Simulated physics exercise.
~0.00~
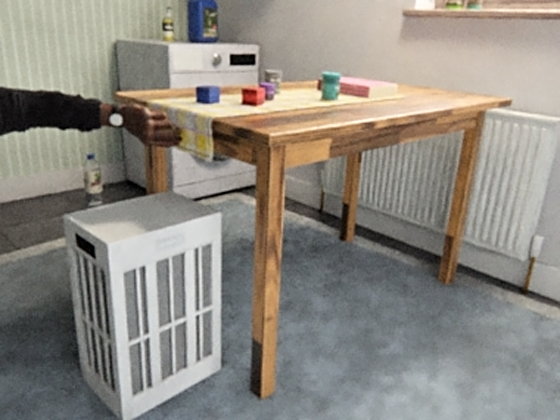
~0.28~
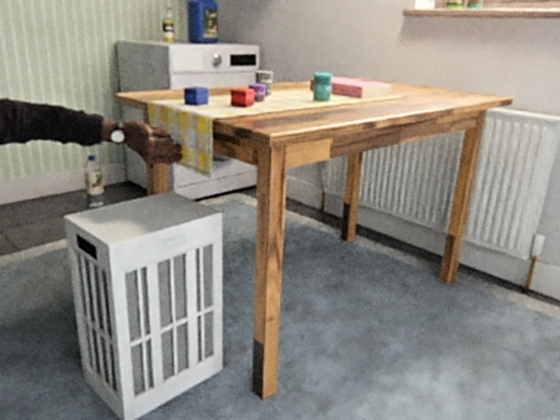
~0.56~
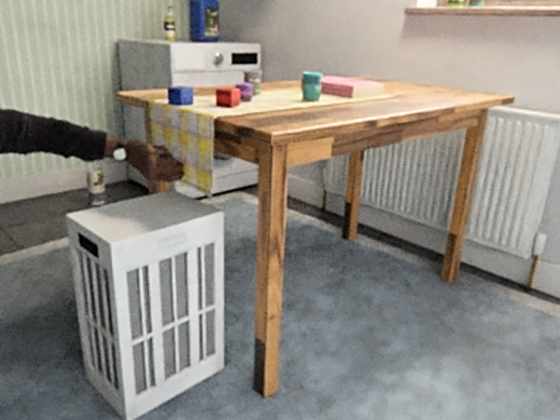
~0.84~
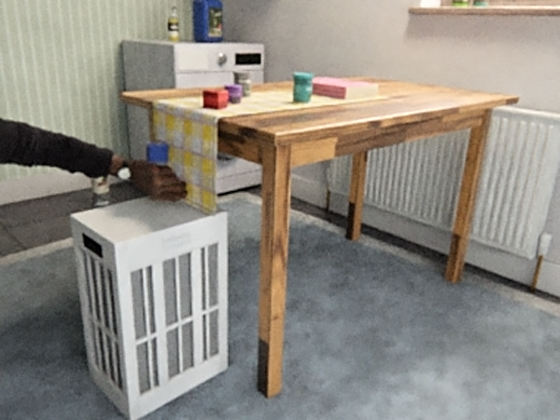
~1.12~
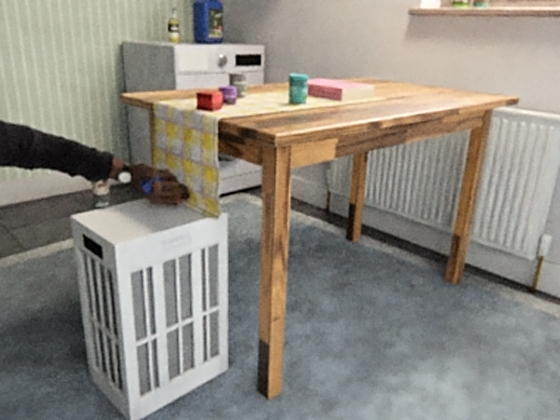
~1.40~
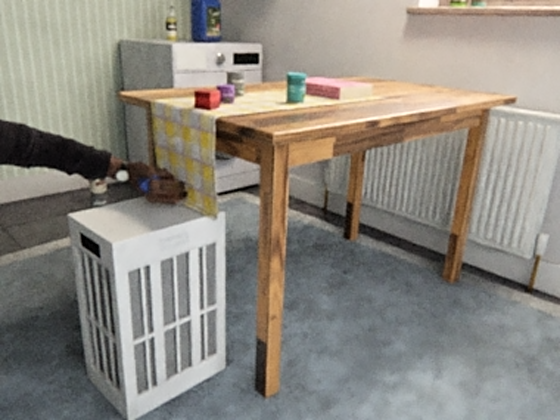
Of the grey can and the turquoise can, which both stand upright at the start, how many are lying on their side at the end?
None of them are, as the grey can and the turquoise can are both still standing upright on the table at the end.
